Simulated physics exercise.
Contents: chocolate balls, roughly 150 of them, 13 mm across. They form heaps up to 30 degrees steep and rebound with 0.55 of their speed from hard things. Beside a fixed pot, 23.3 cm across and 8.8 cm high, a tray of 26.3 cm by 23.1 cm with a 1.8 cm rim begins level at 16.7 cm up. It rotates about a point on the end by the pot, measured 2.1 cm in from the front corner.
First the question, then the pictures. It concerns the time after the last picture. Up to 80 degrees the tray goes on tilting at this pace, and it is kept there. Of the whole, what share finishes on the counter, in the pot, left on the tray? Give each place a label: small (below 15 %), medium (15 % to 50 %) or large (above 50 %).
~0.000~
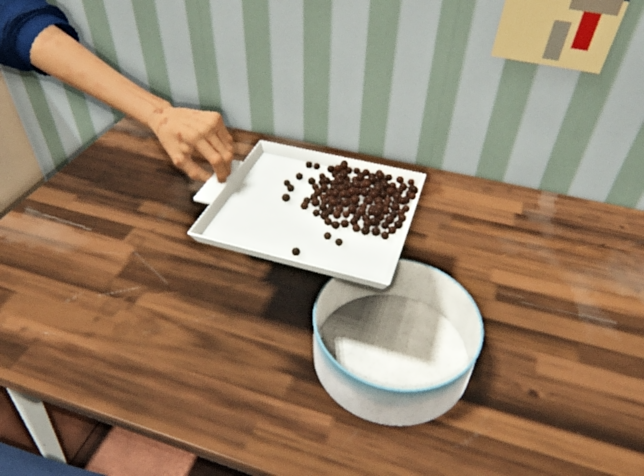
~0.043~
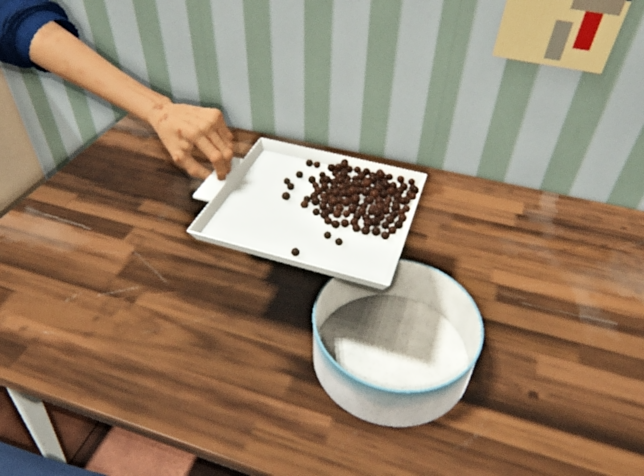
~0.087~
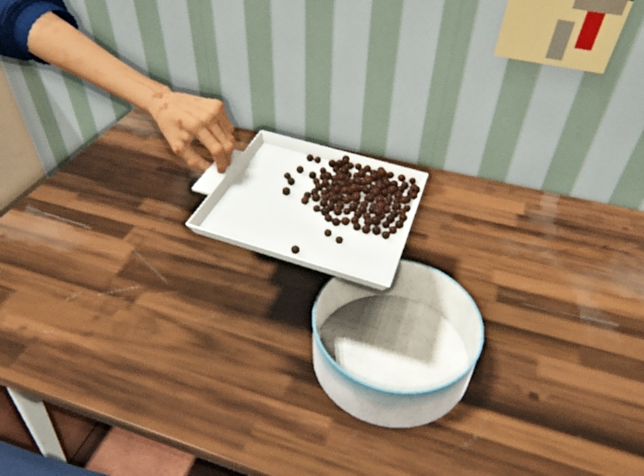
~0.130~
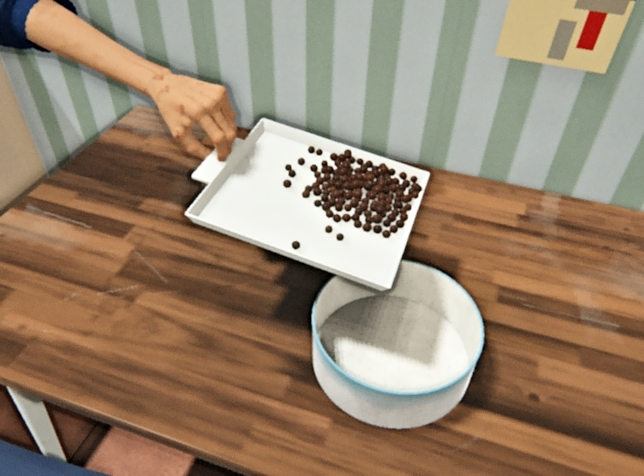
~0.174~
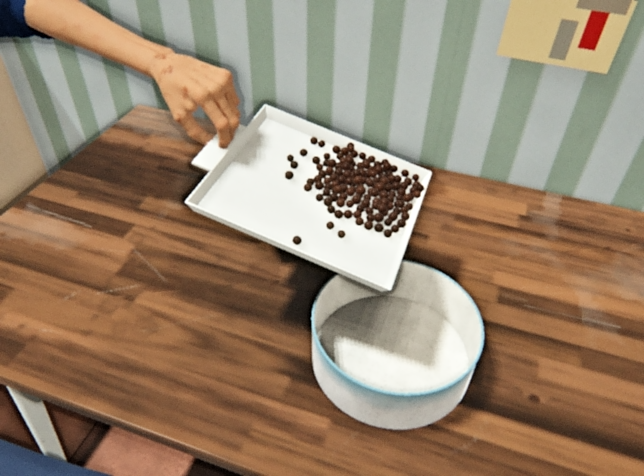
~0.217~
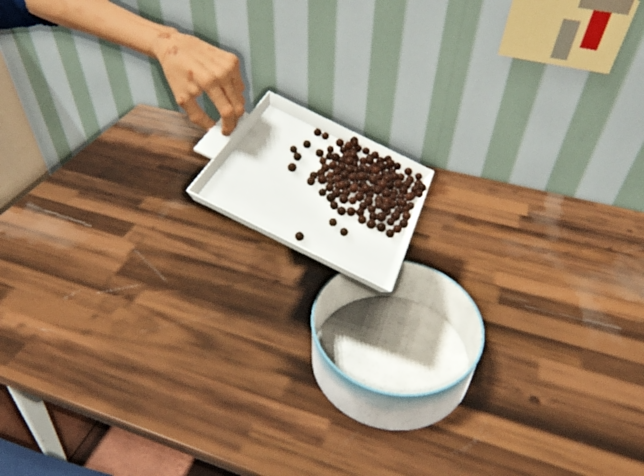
Shares by place: Counter medium, pot large, tray small.
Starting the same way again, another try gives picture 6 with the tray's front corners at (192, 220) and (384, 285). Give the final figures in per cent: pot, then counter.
Pot 95, counter 5.
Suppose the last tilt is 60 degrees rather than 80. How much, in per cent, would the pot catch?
50 per cent.
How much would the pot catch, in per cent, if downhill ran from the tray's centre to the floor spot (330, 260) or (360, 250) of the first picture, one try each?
Some 80 and 100 per cent.
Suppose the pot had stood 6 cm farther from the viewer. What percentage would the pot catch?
In that case some 90 per cent.
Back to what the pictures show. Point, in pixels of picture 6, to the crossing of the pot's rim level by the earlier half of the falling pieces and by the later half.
I'd mark about (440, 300) for the first half, then (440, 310) for the second.
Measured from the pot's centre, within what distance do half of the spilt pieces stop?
I'd say around 22 centimetres.
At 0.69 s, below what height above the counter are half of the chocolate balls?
I'd say near 20 cm.
After 0.50 s, tilt 48 degrees; the tray holds 100 %, the pot 0 %.
After 0.69 s, tilt 69 degrees; the tray holds 80 %, the pot 5 %.
After 1.00 s, tilt 80 degrees; the tray holds 5 %, the pot 60 %.
By 2.0 s all is still; counter 30 %, pot 70 %, tray 0 %.
